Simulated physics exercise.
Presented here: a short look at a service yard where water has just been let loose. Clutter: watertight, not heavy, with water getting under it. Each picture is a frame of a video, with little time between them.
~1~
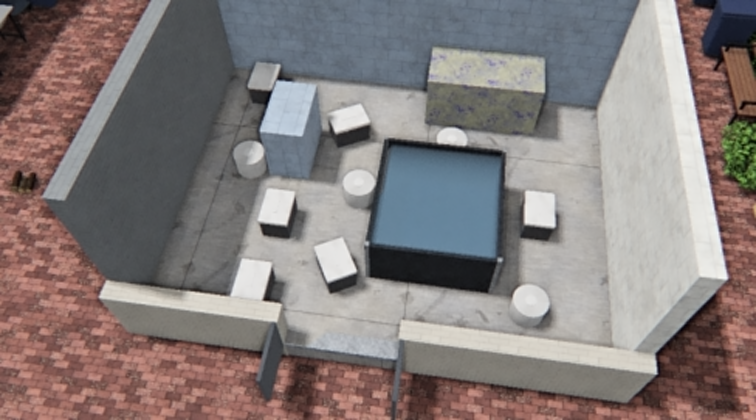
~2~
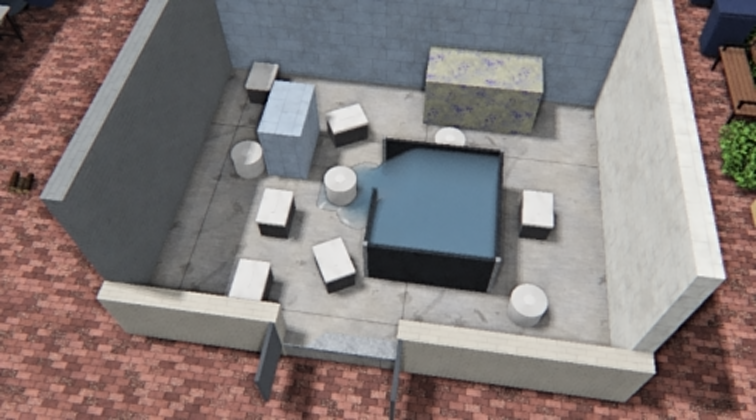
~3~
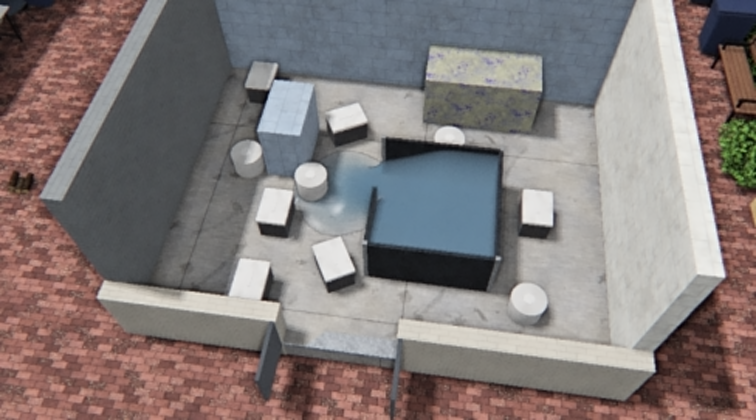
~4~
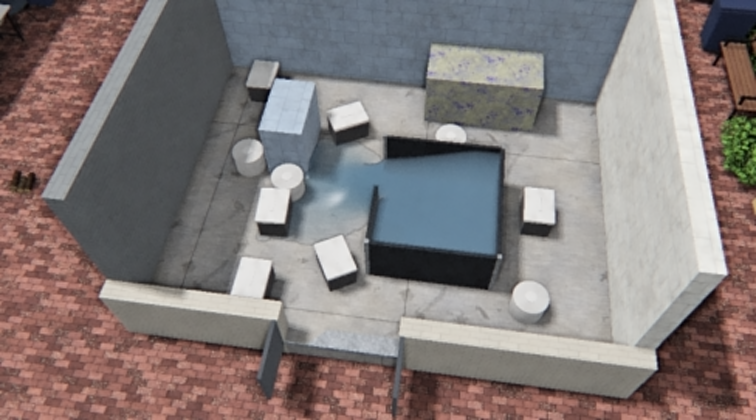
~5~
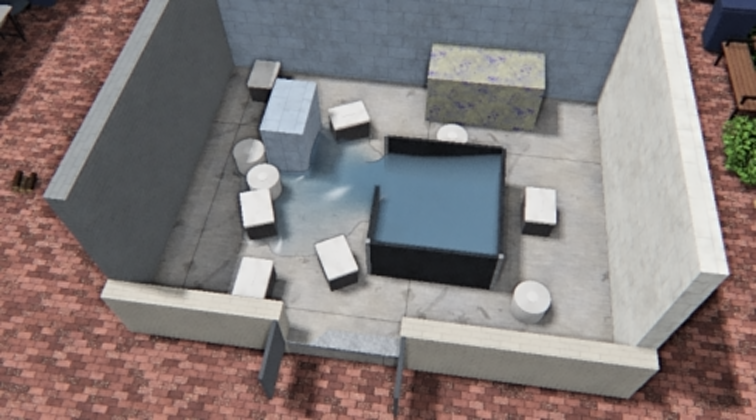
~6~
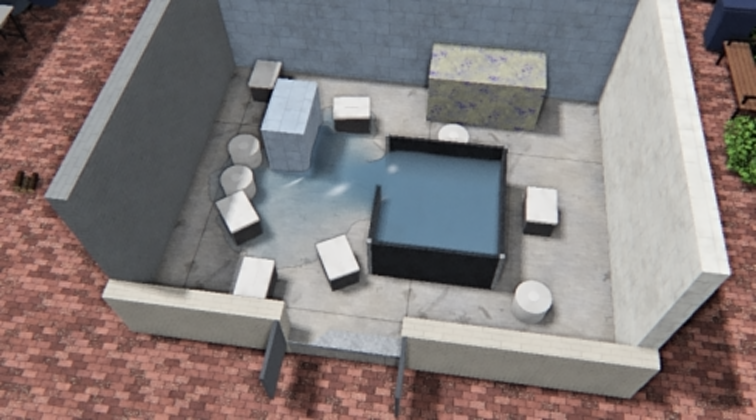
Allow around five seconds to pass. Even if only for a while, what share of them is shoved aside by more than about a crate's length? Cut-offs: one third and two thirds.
It hits two thirds.
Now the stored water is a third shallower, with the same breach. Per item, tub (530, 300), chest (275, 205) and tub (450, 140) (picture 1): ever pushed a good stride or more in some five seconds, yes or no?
The first stayed below the mark, the next passed the mark, and the last stayed below the mark.
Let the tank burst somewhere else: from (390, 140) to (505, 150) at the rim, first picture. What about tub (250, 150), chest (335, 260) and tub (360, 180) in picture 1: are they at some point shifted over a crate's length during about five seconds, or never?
First covers that distance, second stays short of it, third stays short of it.
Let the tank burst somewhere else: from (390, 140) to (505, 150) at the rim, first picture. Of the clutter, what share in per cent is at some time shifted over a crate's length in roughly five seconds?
Near 80 in a hundred.
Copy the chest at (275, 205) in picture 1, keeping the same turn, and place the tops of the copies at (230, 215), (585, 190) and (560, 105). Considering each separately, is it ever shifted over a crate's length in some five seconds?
The first travels far, the second sits tight, the third sits tight.
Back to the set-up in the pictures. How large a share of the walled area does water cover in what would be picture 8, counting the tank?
My guess is around 35 per cent.
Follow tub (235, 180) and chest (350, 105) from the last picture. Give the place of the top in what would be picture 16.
(159, 257) and (413, 98), about.
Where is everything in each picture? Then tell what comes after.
In the first frame, a tub at (359, 182), on the bottom; a chest at (277, 206), on the bottom; 0 of 10 have shifted.
In the second frame, a tub at (340, 179) rests on the ground, close to its start; a chest at (275, 206) rests on the ground; 1 of 10 have shifted.
In the third frame, a tub at (311, 175) rests on the ground, a stride from its start; a chest at (274, 205), on the bottom; 1 of 10 have shifted.
In the fourth frame, a tub at (287, 176), on the bottom, a stride from its start; a chest at (273, 204), on the bottom, close to its start; 1 of 10 have shifted.
In the fifth frame, a tub at (263, 177), afloat, a stride from its start; a chest at (257, 207), on the bottom, close to its start; 2 of 10 have shifted.
In the sixth frame, a tub at (237, 178) floats, far from its start; a chest at (237, 210), on the bottom, a stride from its start; 4 of 10 have shifted.
A moment on, 4 of 10 are well off their spots; 1 afloat.
Next, 4 of 10 are well off their spots; 2 afloat.
Later, 5 of 10 are well off their spots; 7 afloat.
In the end, 8 of 10 are well off their spots, and 8 have been at some point; 8 afloat.
